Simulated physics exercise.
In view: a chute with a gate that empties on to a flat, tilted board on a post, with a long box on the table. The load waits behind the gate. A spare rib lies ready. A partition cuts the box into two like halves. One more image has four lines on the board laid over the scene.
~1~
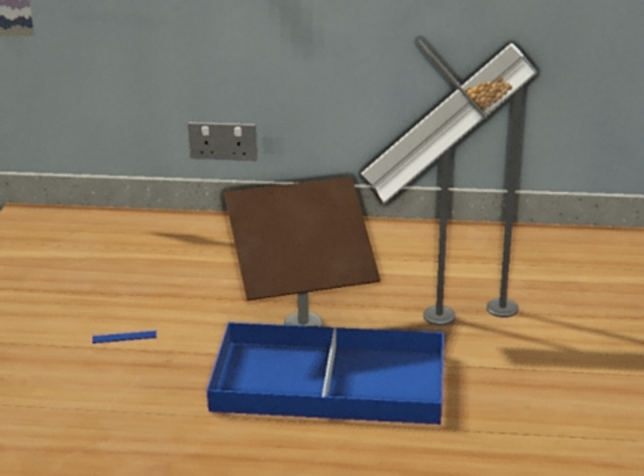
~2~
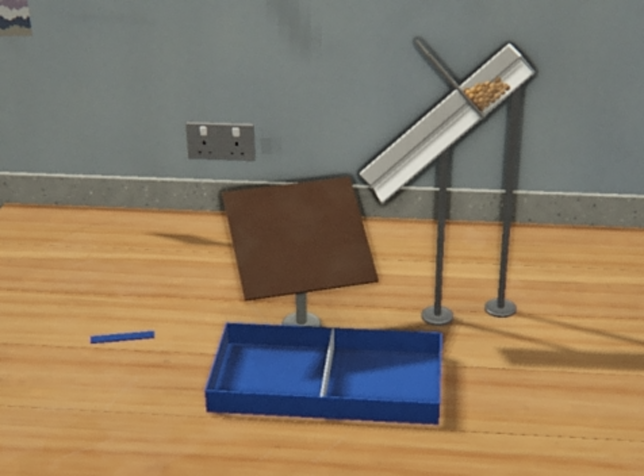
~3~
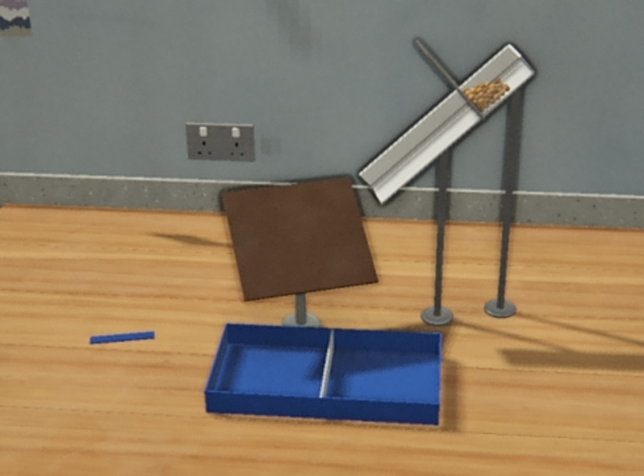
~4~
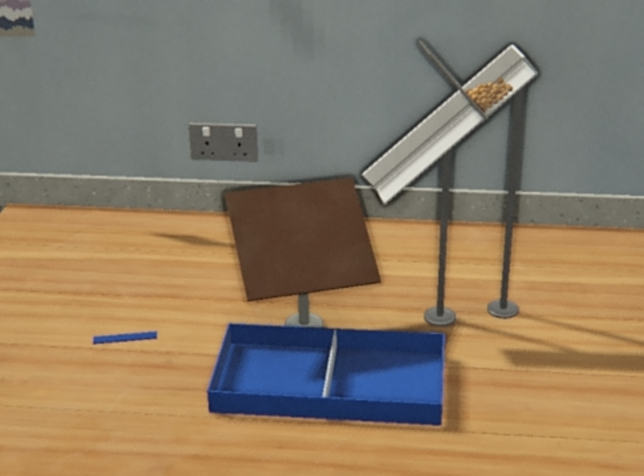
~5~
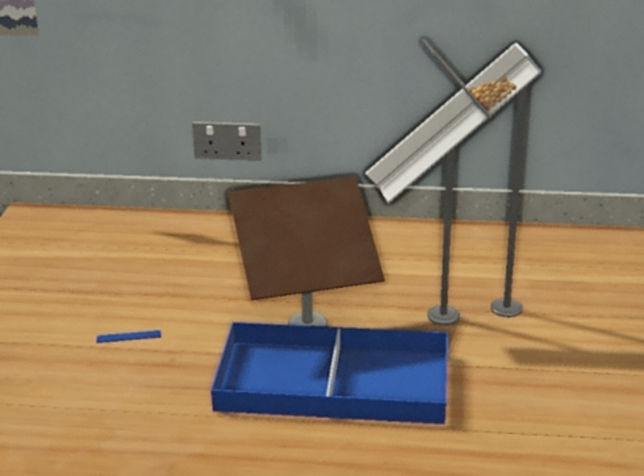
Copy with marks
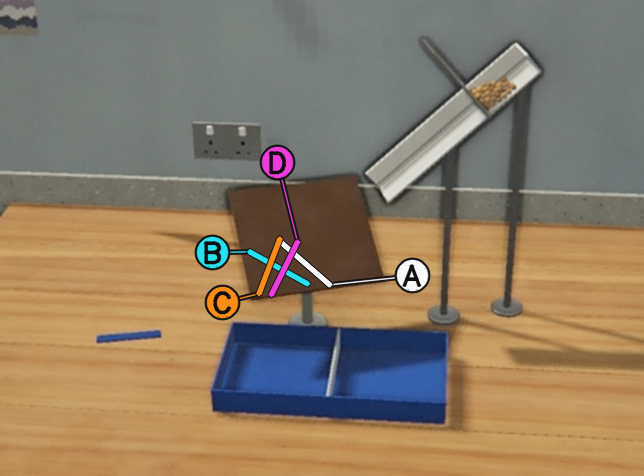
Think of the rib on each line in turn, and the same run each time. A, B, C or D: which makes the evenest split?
Go for B.
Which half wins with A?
The right half.
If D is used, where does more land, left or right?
Left.
On the marked copy, line A from (281, 242) to (329, 284); line B from (249, 251) to (307, 283); line C from (279, 238) to (259, 293); line D from (297, 242) to (271, 294).
Choosing A, of what is caught, close to a quarter in the left half, the bulk in the right.
Choosing B, of what is caught, close to half in the left half, close to half in the right.
Choosing C, of what is caught, all but a few in the left half, only a few in the right.
Choosing D, of what is caught, all but a few in the left half, only a few in the right.
